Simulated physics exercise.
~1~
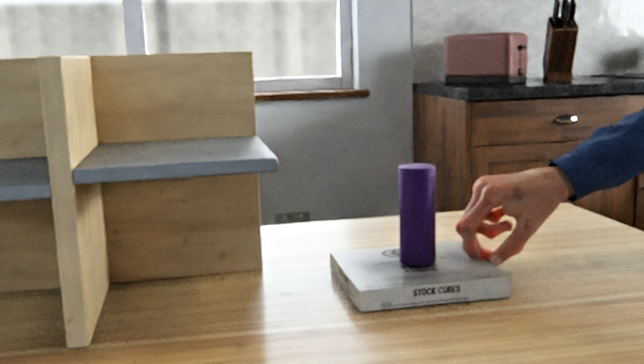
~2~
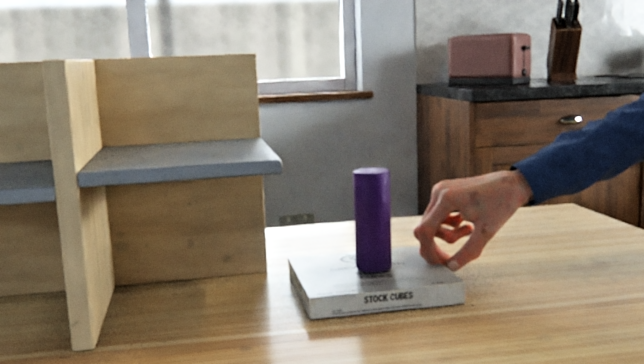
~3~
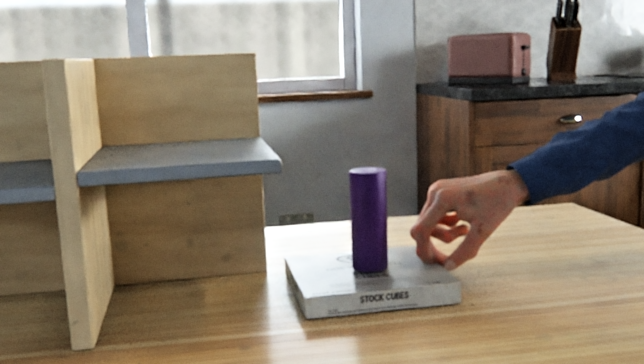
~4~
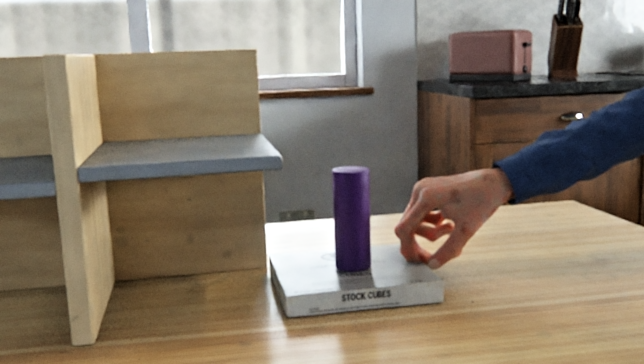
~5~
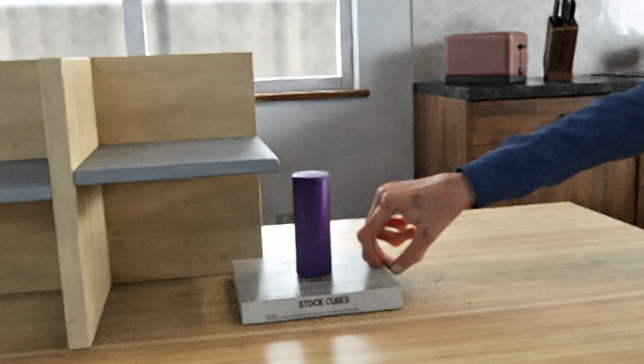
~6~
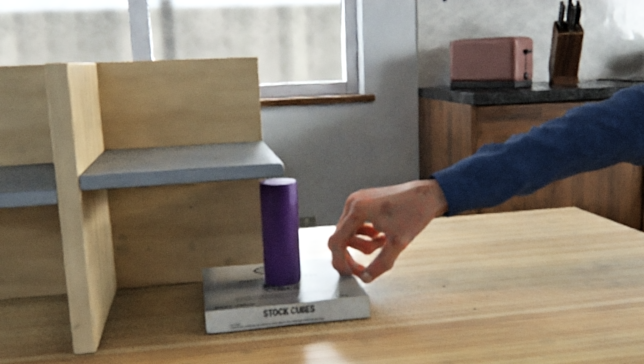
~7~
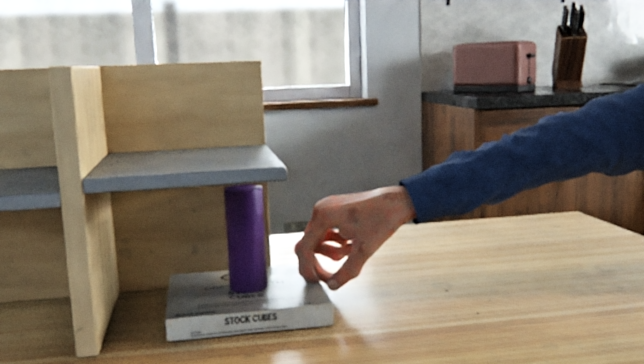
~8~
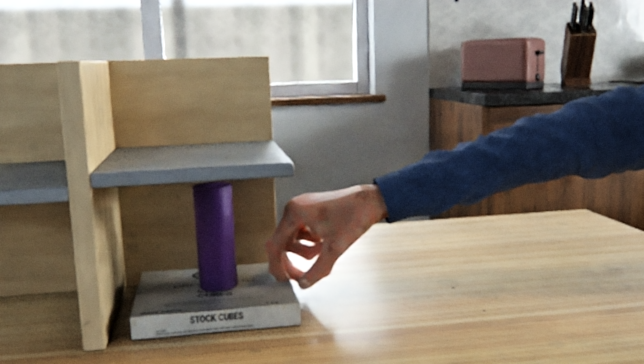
A purple candle standing on a flat white packet rode slowly left across the wooden table as a hand in a blue sleeve pushed the packet along, and it passed beneath the low grey shelf still upright and untouched.
